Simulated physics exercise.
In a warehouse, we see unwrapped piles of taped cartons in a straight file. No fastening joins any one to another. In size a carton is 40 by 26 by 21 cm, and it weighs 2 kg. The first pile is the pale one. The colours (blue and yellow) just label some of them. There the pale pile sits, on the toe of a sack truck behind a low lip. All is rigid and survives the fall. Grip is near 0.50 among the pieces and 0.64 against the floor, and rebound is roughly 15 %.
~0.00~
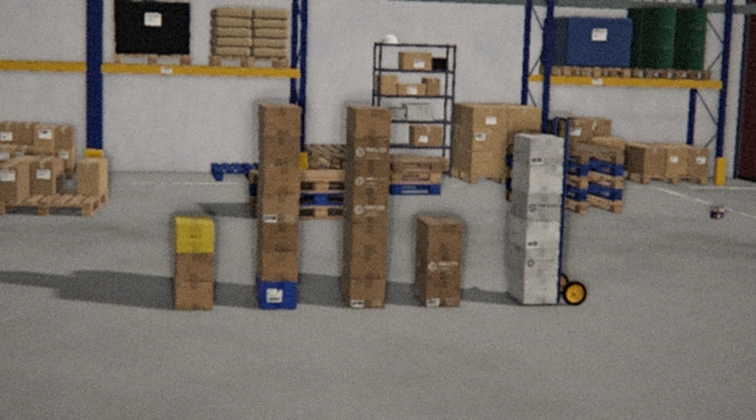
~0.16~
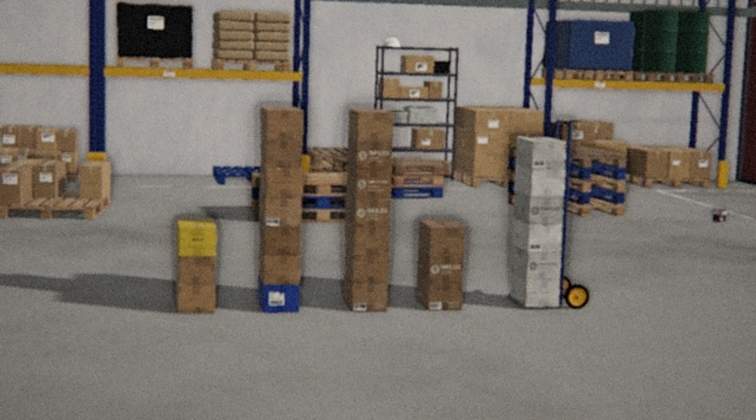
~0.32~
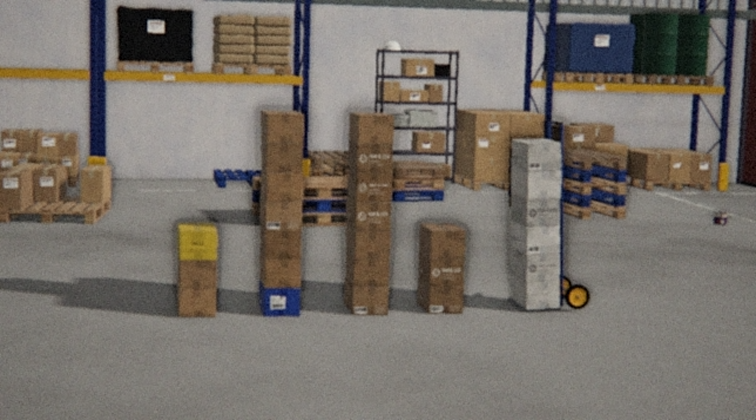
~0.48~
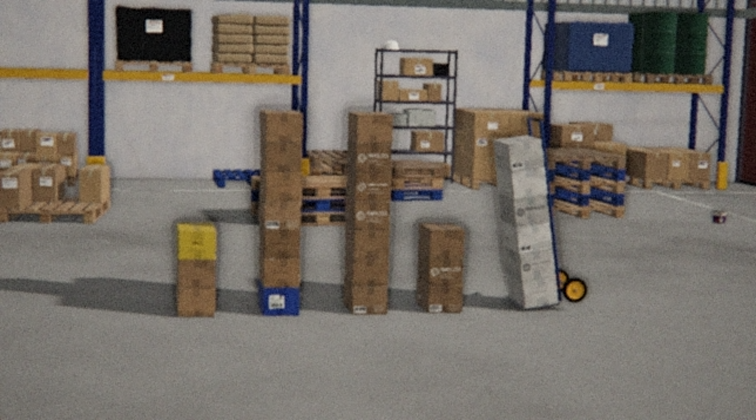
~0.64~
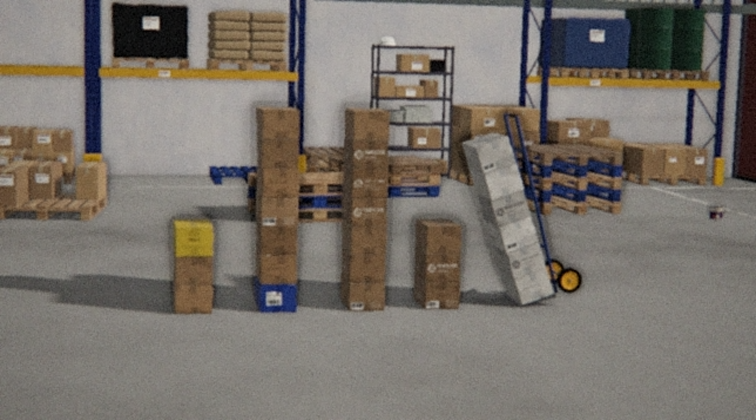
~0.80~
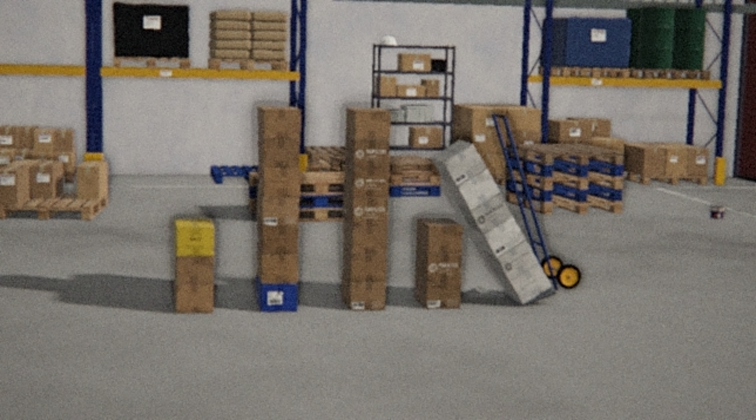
A pale stack of cartons on a hand truck stands upright at the right of a row of brown carton stacks, then leans steadily left toward a shorter stack as the blue truck frame tilts less steeply behind it.
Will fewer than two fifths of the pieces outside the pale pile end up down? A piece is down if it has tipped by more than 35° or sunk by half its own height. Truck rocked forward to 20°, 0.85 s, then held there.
Yes, fewer than two fifths.
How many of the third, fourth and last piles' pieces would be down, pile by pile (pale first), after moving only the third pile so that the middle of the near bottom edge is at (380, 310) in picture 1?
Down counts: Third 0, fourth 0, last 0.
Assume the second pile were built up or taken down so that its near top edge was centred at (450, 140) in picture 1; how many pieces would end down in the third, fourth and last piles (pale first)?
Pile by pile that makes third 7, fourth 7, last 2.
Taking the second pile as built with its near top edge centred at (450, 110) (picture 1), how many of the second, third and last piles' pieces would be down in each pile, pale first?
Down by pile: Second 5, third 6, last 3.
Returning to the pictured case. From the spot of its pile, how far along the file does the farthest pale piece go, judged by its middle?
Distance along: Near 110 cm.
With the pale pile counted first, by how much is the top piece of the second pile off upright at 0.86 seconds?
About 0°.
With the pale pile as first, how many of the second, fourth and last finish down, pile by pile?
By pile: Second 0, fourth 0, last 0.
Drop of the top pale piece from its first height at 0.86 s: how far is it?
20 cm.
By 0.86 s, 6 of the pale pile down; none of the 20 other cartons down.
By 1.02 s, 6 of the pale pile down; none of the 20 other cartons down, 1 disturbed.
By 1.20 s, 6 of the pale pile down; none of the 20 other cartons down, 7 disturbed.
When it is over (1.9 s), 6 of the pale pile down; none of the 20 other cartons down, 5 disturbed; blue carton unmoved; yellow carton unmoved. That is 0 per cent. In pixels of the last frame, middles, blue carton near (276, 293), yellow carton near (194, 237).
